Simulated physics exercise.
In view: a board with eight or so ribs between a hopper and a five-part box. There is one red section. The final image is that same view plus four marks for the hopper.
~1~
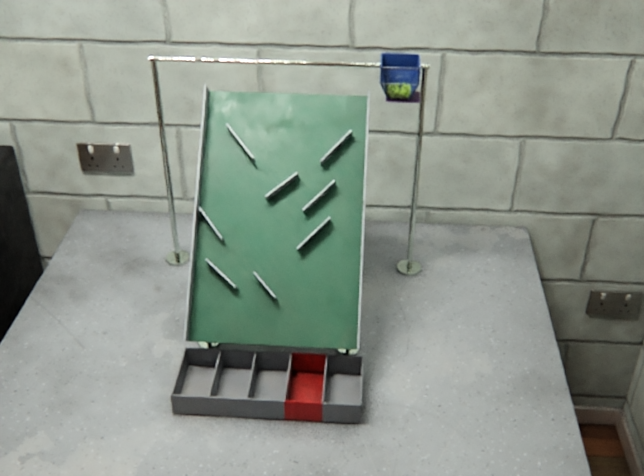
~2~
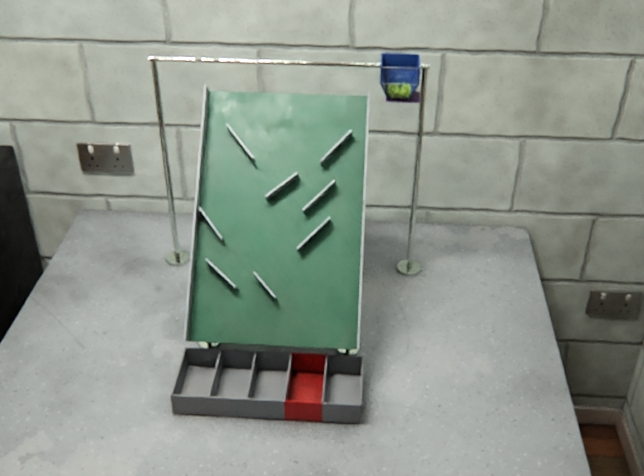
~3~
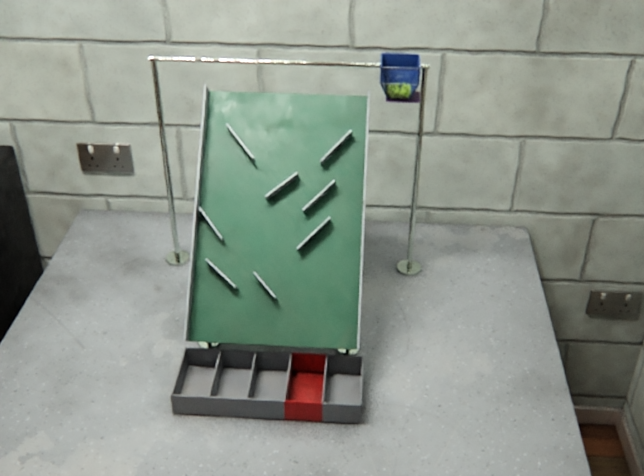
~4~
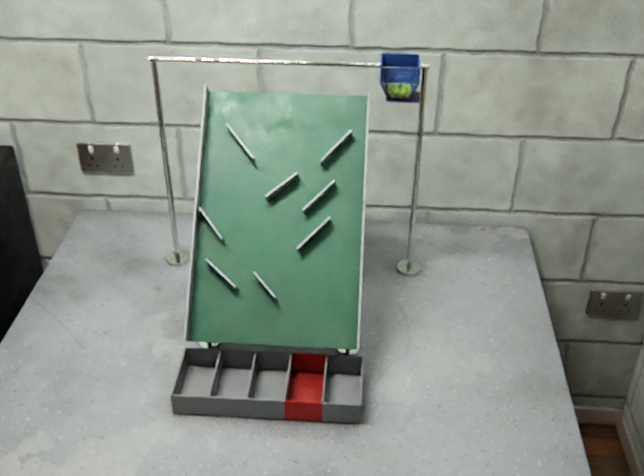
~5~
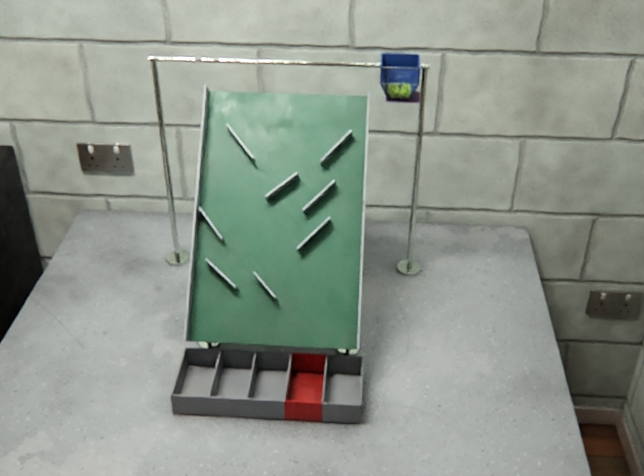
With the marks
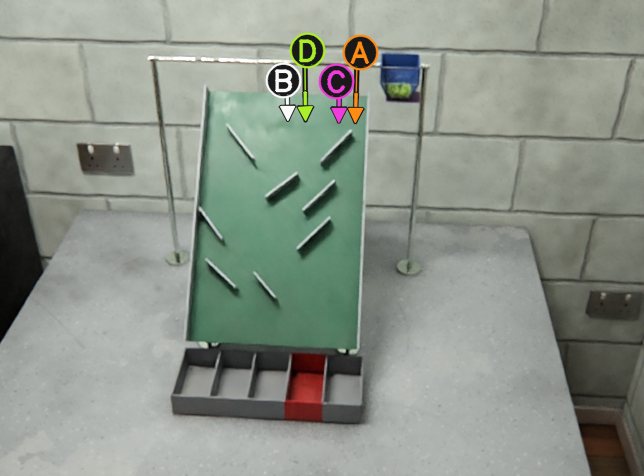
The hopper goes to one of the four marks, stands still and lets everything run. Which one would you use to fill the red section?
Take C.
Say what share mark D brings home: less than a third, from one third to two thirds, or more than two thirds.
From one third to two thirds.
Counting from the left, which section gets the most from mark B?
It is the third one.
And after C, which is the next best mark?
Here it is mark D.
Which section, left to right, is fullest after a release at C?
The fourth from the left.
On the marked copy, mark A meets the board at (355, 117); mark B meets the board at (287, 115); mark C meets the board at (338, 117); mark D meets the board at (305, 115).
With A, a small share in the red section, the bulk in other sections, a small share outside the box.
With B, a small share in the red section, all but a few in other sections, only a few outside the box.
With C, close to half in the red section, close to a third in other sections, a small share outside the box.
With D, close to a third in the red section, close to half in other sections, a small share outside the box.
